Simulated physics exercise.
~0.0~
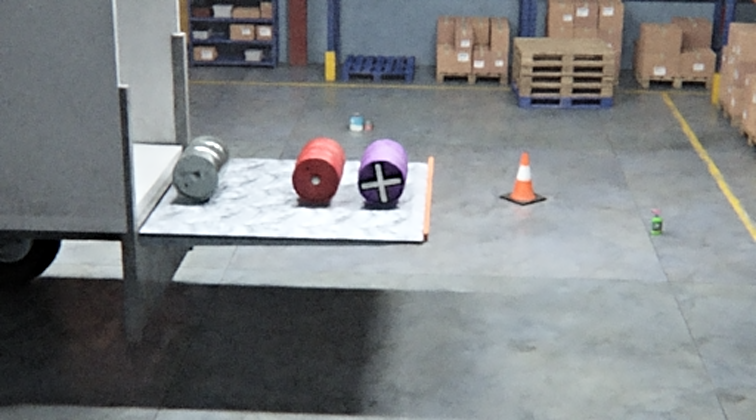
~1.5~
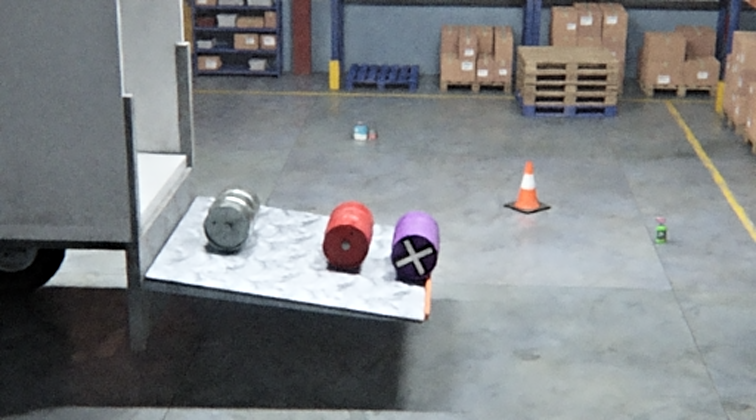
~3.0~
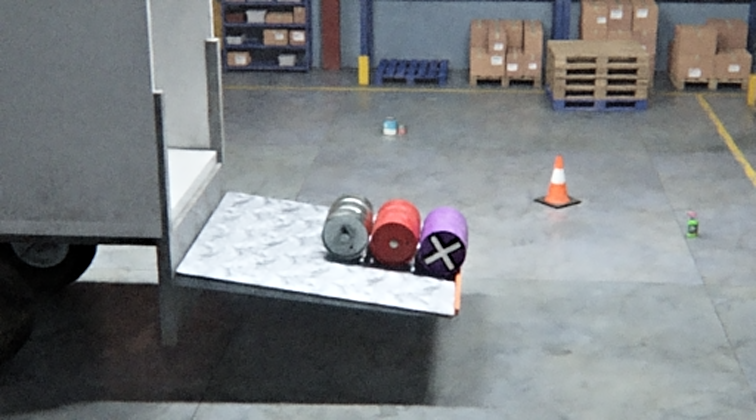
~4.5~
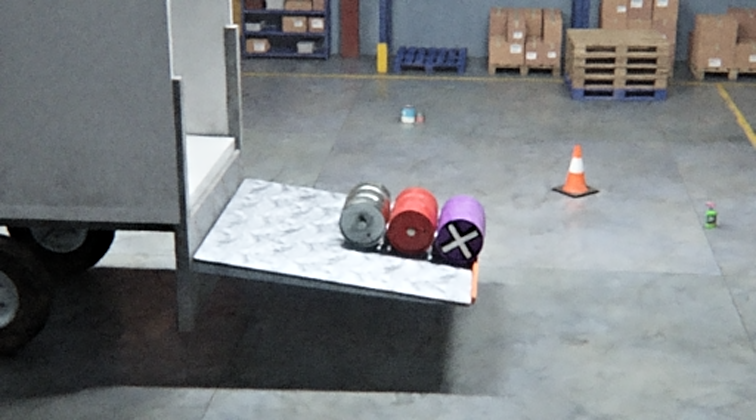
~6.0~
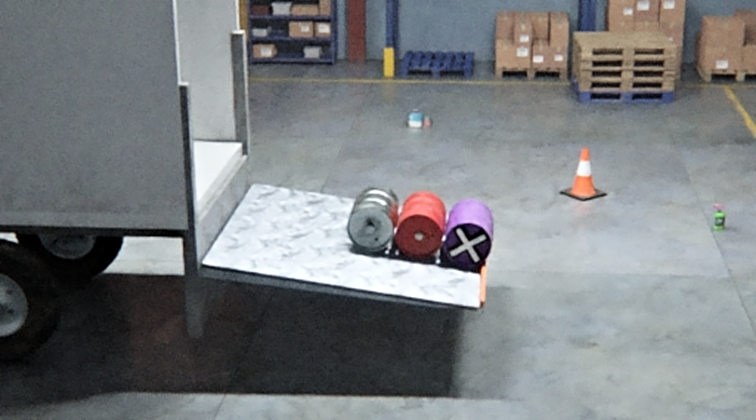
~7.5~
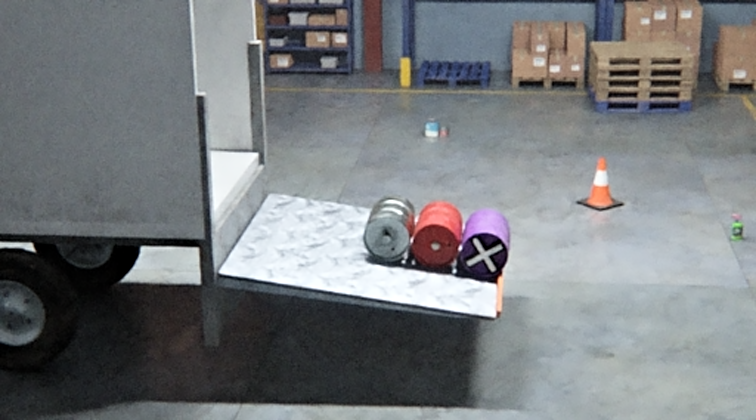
Three kegs roll right as the lorry's platform tilts, then rest bunched against its edge stop.
